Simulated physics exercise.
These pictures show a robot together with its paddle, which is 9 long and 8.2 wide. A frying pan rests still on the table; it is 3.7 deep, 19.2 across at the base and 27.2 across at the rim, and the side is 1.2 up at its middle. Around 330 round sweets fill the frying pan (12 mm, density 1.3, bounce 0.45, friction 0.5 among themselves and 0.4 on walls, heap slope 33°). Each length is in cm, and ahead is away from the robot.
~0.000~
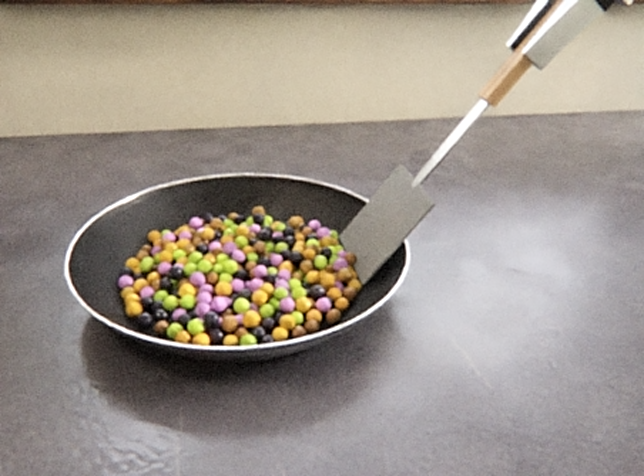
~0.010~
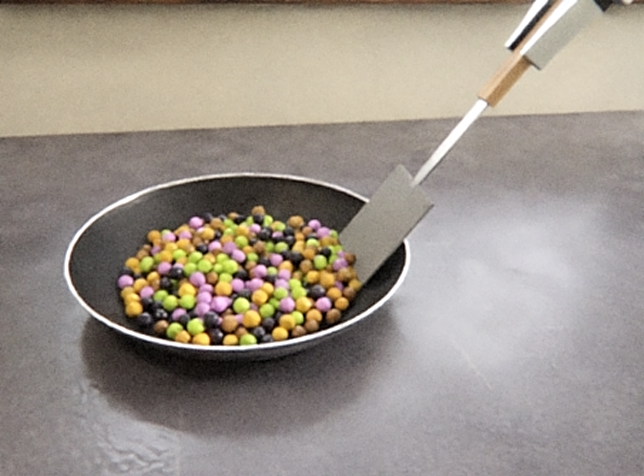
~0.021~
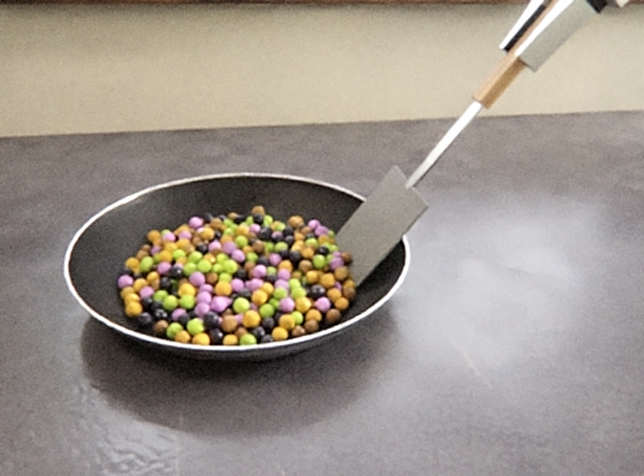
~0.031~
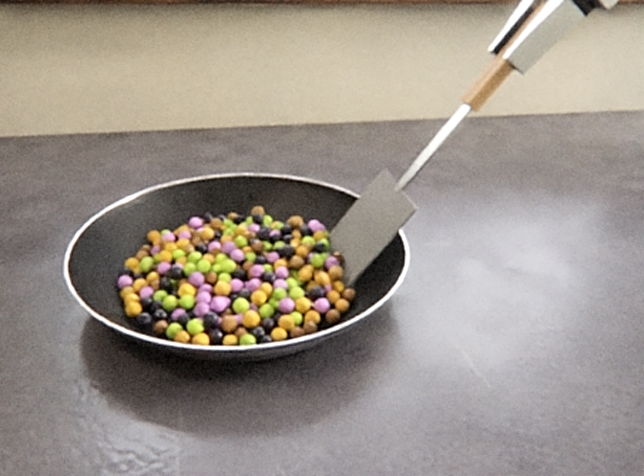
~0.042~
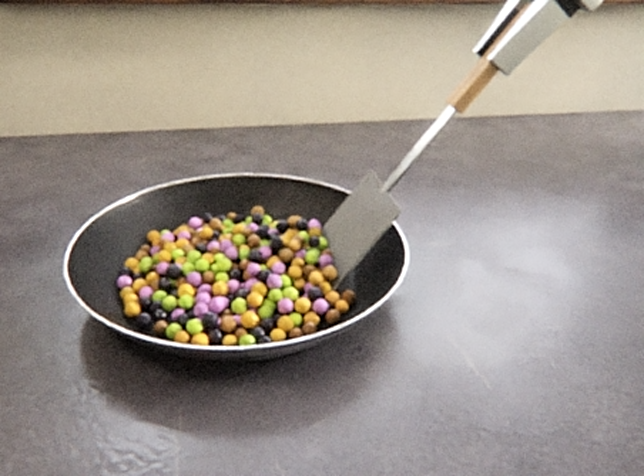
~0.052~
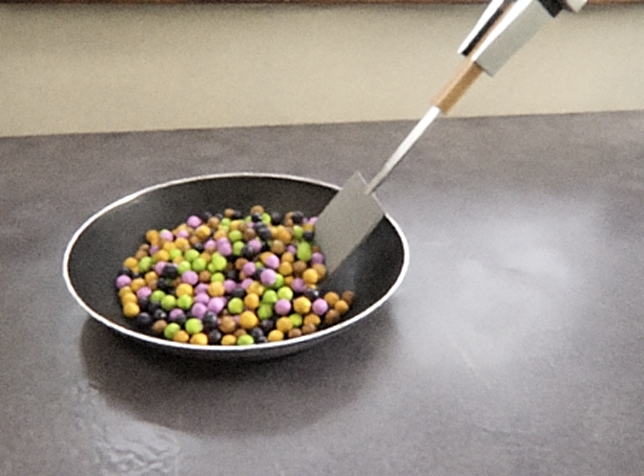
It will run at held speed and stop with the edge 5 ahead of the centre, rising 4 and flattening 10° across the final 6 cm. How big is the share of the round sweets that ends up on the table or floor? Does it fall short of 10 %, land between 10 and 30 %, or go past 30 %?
It lands between 10 and 30 %.
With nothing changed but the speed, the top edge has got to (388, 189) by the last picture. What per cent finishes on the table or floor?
That share would be some 5 percent.
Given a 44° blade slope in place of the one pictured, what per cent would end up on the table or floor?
I'd expect near 20 percent then.
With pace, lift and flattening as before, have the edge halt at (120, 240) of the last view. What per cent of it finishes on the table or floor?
30 %, roughly.
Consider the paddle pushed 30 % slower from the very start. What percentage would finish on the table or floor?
Approx. 5 per cent.
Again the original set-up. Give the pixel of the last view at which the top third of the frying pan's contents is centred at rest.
It is centred near (136, 267).
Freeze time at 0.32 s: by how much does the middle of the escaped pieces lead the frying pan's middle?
Roughly 26 cm.
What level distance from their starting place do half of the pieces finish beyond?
Around 4 cm, measured level.
By 0.08 s, sloping 53°, highest piece 6 above the table; 326 in the frying pan.
By 0.10 s, sloping 50°, highest piece 7 above the table; 326 in the frying pan.
By 0.32 s, sloping 43°, highest piece 4 above the table; 263 in the frying pan, 62 on the table or floor, 1 on the blade or in flight.
By 1.37 s, sloping 43°, highest piece 4 above the table; 263 in the frying pan, 63 on the table or floor.
Final count, 263 in the frying pan, 63 on the table or floor. That is 19 % on the table or floor.
